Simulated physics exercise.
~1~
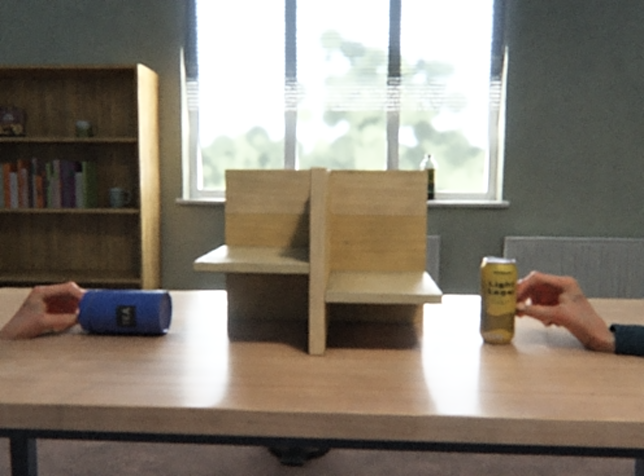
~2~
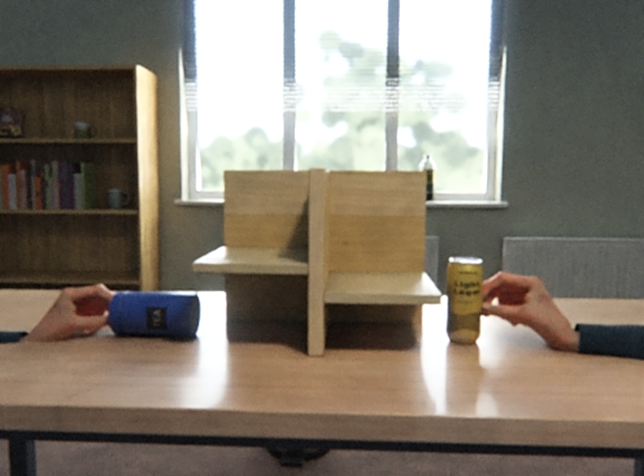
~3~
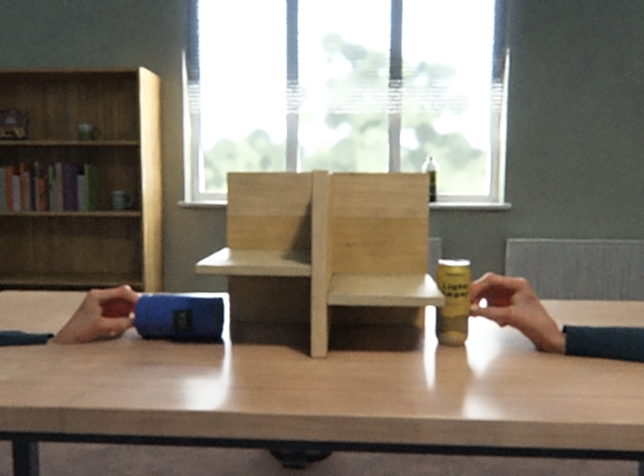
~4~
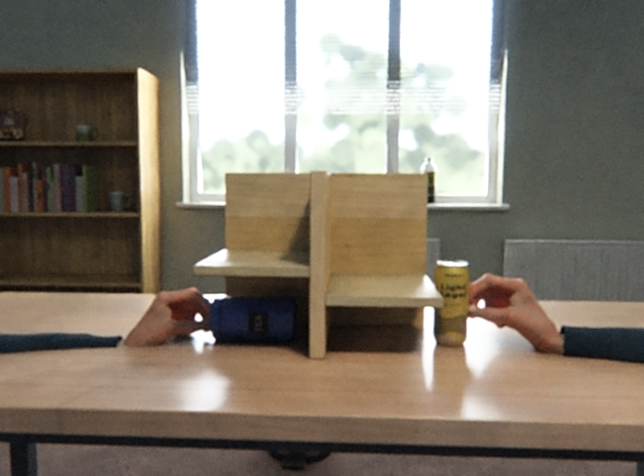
On a wooden table, hands sliding a yellow can leftward to a low shelf's edge and a blue jar rightward underneath.
